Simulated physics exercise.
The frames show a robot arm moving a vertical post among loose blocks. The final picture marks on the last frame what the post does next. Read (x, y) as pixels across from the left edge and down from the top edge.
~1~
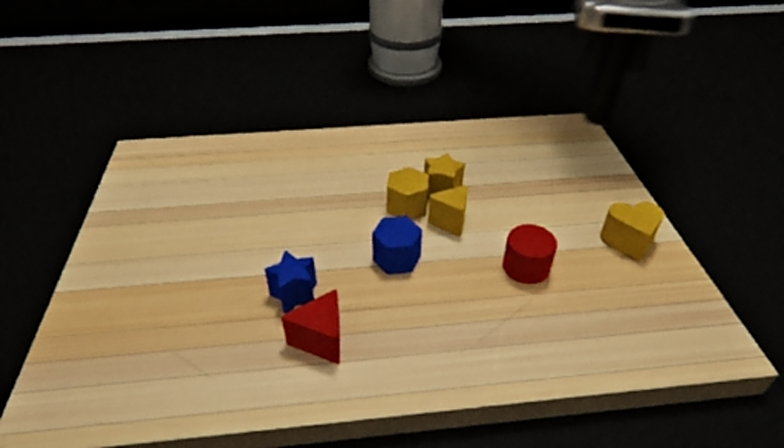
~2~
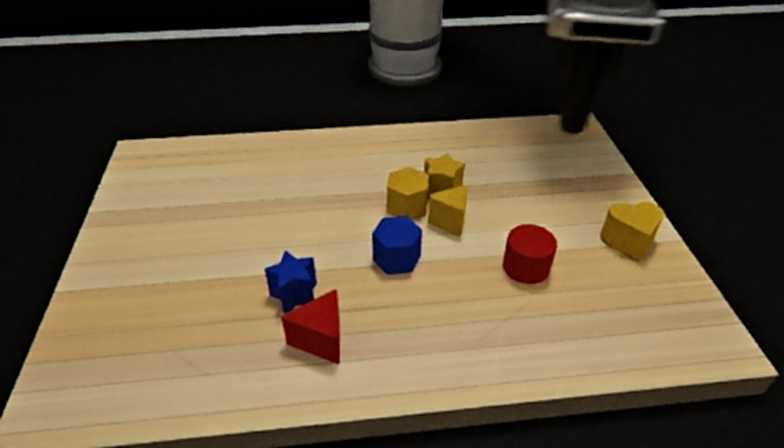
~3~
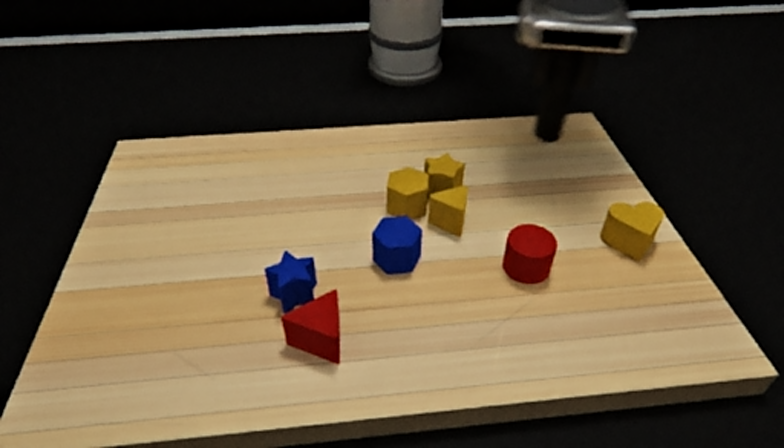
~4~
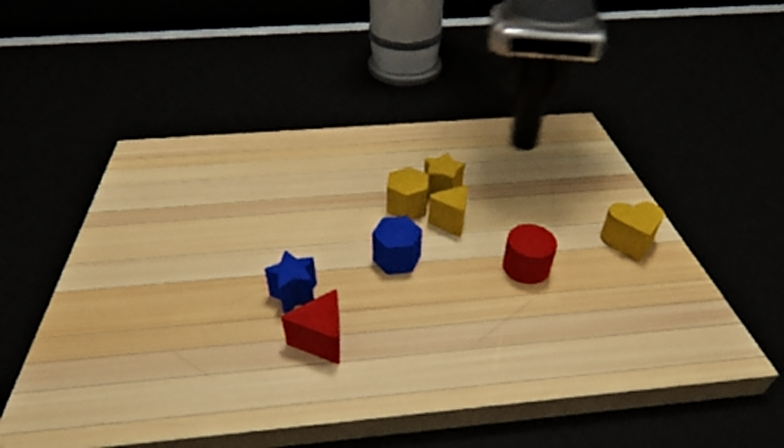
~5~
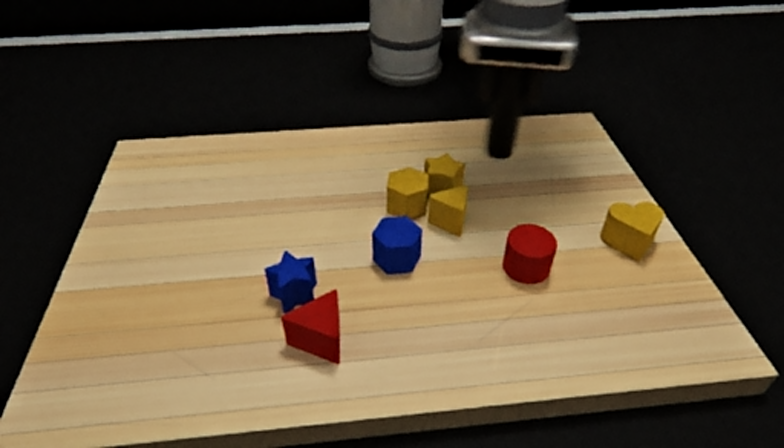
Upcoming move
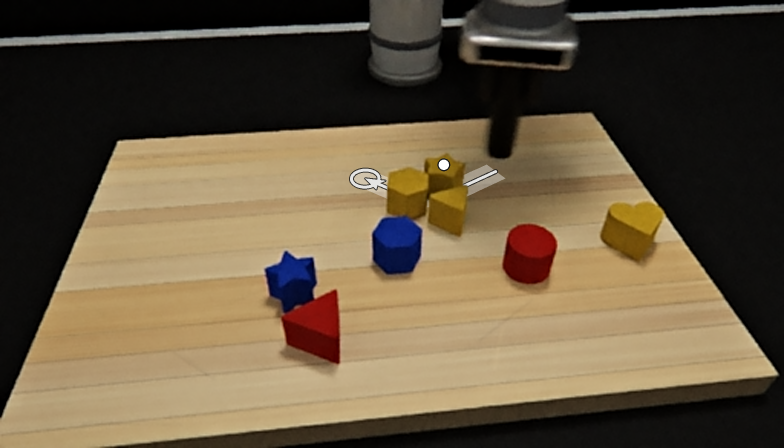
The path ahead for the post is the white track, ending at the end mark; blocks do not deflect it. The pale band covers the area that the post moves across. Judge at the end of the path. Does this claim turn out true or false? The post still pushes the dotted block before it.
Verdict: False.
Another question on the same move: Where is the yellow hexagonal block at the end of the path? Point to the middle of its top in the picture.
It comes to (351, 197).
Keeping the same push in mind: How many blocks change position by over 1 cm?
It looks like two blocks will be pushed more than about 1 cm.
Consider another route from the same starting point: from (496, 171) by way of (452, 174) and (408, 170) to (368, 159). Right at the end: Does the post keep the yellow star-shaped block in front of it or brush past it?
The post has lost it.
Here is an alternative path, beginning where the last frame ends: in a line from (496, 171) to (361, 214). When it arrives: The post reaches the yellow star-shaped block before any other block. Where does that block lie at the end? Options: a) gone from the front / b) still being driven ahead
b - still being driven ahead.
The line goes from (496, 171) through (457, 189) and (409, 196) to (365, 178); the dot is on the yellow star-shaped block.
What follows on the original path. One third of the way, post (458, 171); yellow hexagonal block (404, 182); yellow star-shaped block (430, 167), turned 30° clockwise.
Two thirds of the way, post (408, 176); yellow hexagonal block (356, 195), turned 15° anticlockwise; yellow star-shaped block (379, 175), turned 15° clockwise.
At the end, post (365, 160); yellow hexagonal block (351, 197), turned 25° anticlockwise; yellow star-shaped block (355, 170), turned 25° anticlockwise; yellow triangular piece unmoved.
